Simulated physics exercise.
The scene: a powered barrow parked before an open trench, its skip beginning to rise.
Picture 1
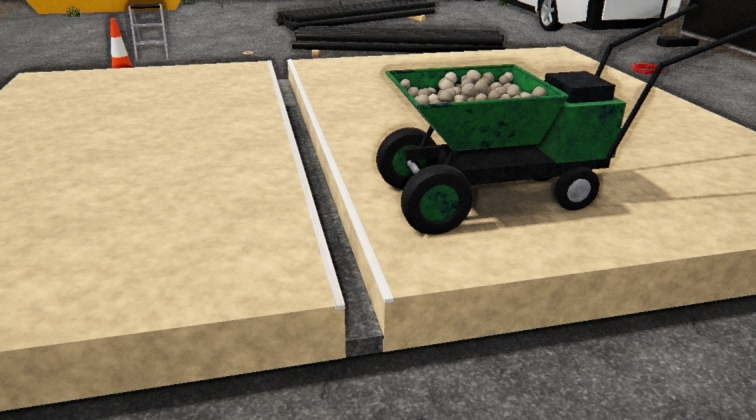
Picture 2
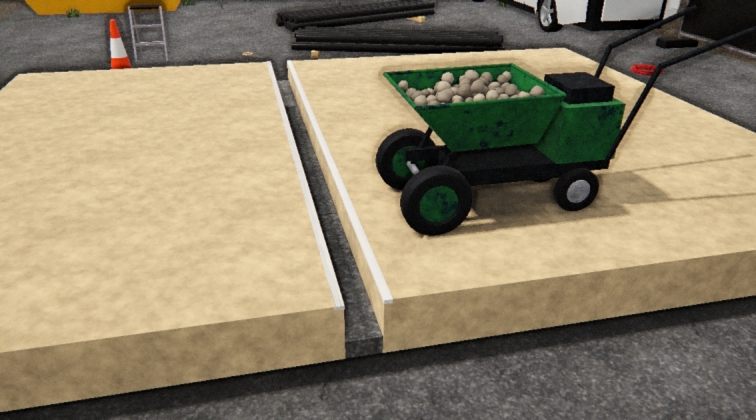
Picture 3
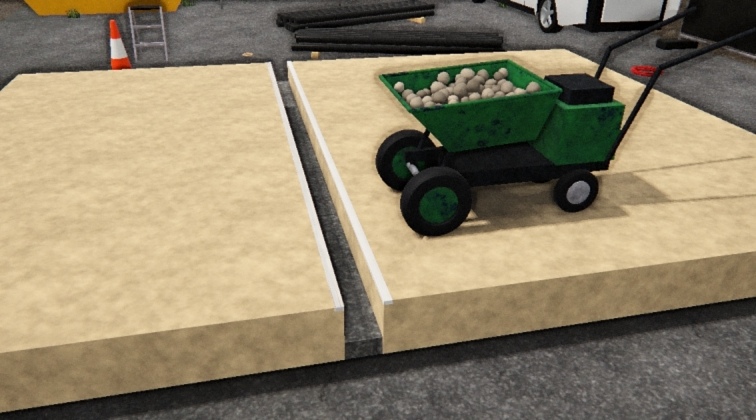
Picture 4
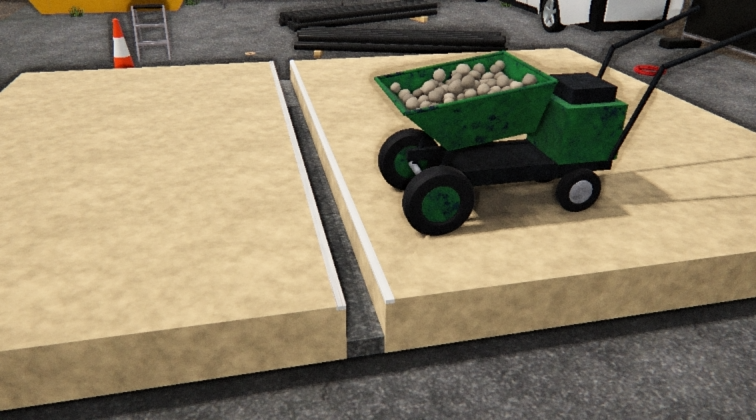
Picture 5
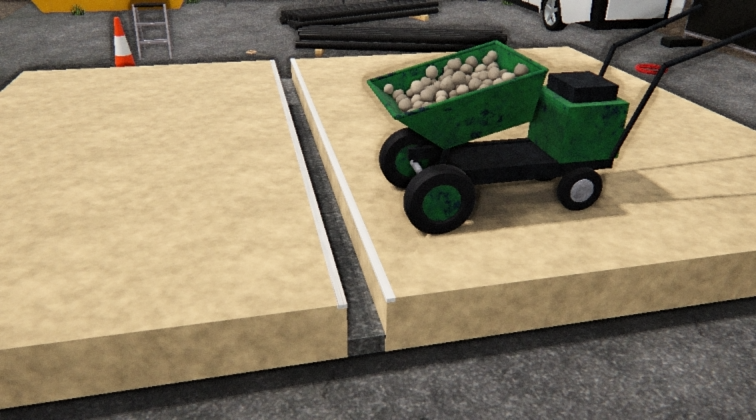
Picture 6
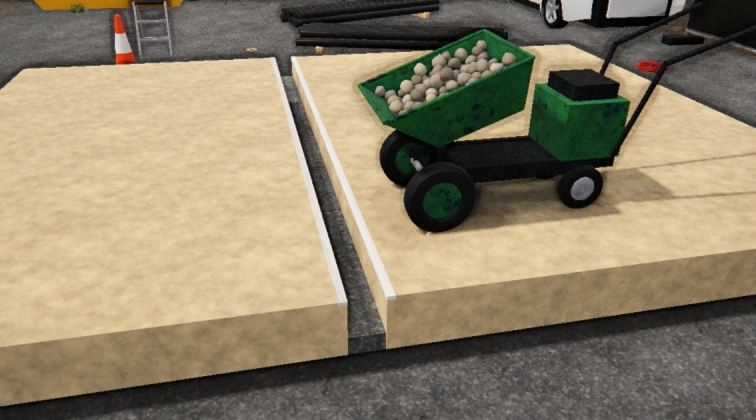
The green skip of a parked barrow tilts up toward the left, carrying round pebbles.
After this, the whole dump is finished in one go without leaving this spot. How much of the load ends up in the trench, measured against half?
The load ends chiefly outside the trench.
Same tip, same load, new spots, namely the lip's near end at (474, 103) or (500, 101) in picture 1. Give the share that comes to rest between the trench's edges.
First spot: About 60 percent; second spot: About 50 percent.
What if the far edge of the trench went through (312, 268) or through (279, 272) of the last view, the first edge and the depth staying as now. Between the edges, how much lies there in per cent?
The first try gives 50 percent, then the second gives 90 percent.
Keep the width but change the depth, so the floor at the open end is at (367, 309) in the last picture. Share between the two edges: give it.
The share would be around 10 in a hundred.
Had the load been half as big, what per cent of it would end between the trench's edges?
Roughly 20 per cent of it.
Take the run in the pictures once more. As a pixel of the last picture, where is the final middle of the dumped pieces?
I'd say the middle ends up at about (279, 213).
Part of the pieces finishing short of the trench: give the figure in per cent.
I'd estimate about 0 per cent of the load.
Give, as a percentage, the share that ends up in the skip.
Roughly 0 per cent of the load.
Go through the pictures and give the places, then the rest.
In the first picture, lip of the skip at (419, 107), level; top of the load at (486, 93), river pebbles; first edge of the trench at (374, 263); far edge at (330, 268), the trench under half as wide as the skip, and about as deep as wide.
In the second picture, lip of the skip at (416, 108), tipped barely; top of the load at (484, 93).
In the third picture, lip of the skip at (411, 111), tipped barely; top of the load at (479, 91).
In the fourth picture, lip of the skip at (405, 114), tipped a little; top of the load at (492, 85).
In the fifth picture, lip of the skip at (396, 118), tipped a little; top of the load at (484, 78).
In the sixth picture, lip of the skip at (385, 123), tipped clearly; top of the load at (473, 70); first edge of the trench at (377, 260); far edge at (332, 266).
Soon after the last picture, skip tipped steeply; all in the skip.
A little later, skip tipped right over; about half in the skip; about half beyond it; a small part falling.
Later still, skip tipped right over; a small part in the skip; a small part in or heaped over the trench; most beyond it.
By the end, skip tipped right over; a stray few in the skip; a small part in or heaped over the trench; most beyond it.
